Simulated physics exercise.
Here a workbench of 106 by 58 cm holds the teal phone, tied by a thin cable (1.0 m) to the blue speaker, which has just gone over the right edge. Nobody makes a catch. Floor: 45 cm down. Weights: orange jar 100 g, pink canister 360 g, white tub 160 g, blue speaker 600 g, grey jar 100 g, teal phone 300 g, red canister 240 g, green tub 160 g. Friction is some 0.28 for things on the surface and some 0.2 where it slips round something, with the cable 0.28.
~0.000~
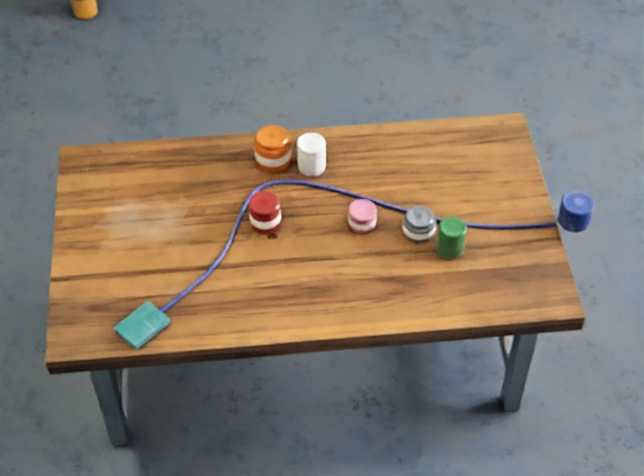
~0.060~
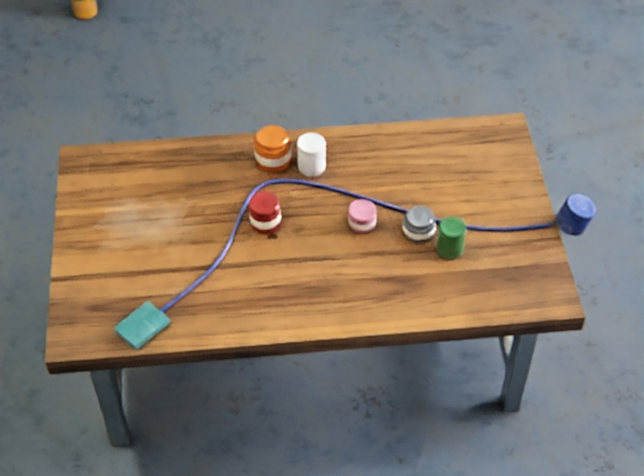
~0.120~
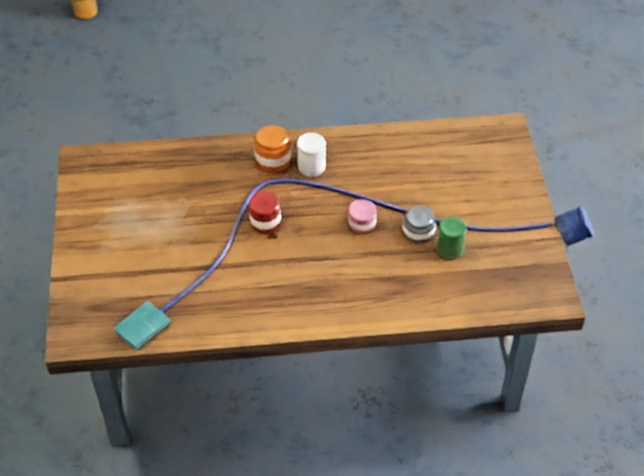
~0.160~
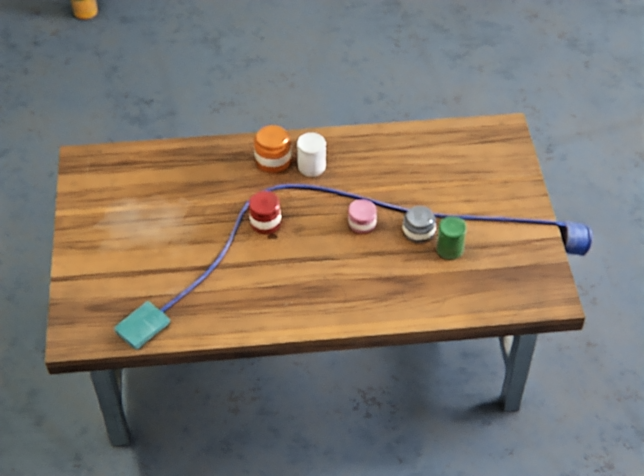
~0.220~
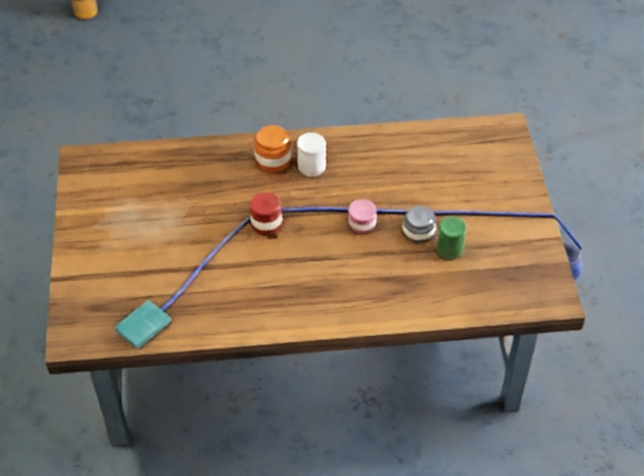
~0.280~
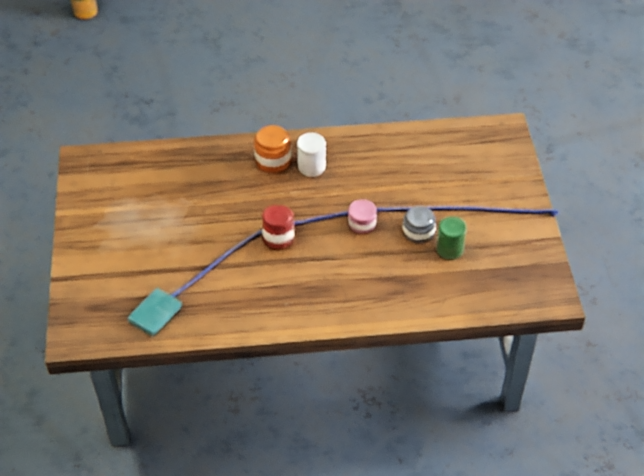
A blue cylinder tied to a thin cable tips over the right edge of a wooden workbench and drops out of sight, pulling the cable taut against a red canister, then the canister and a teal block shift slightly rightward.
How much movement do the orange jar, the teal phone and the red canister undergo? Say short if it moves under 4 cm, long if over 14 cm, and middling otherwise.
In order: The orange jar will be displaced only a little; the teal phone will be displaced a lot; the red canister will be displaced a lot.
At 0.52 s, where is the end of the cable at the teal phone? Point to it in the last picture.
Close to (288, 236) in the last picture.
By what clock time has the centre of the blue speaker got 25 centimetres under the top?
Near 0.32 seconds.
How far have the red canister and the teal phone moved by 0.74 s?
Red canister: 35 cm; teal phone: 50 cm.
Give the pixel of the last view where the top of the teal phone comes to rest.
It stops around pixel (355, 174).
After 0.5 s, the cable's tail end at (288, 236); teal phone 33 cm off its start, red canister 27 cm off its start, blue speaker over the edge.
After 0.7 s, the cable's tail end at (352, 201); teal phone 52 cm off its start, red canister 33 cm off its start, blue speaker over the edge.
After 1.0 s, the cable's tail end at (370, 190); teal phone 58 cm off its start at (355, 174), red canister 33 cm off its start at (358, 309), blue speaker over the edge.
After 1.2 s, the cable's tail end at (370, 190); teal phone 58 cm off its start, red canister 33 cm off its start, blue speaker over the edge.
After 2.4 s, the cable's tail end at (370, 190); teal phone 58 cm off its start at (355, 174), red canister 33 cm off its start at (358, 309), orange jar 0 cm off its start at (272, 136), blue speaker over the edge.
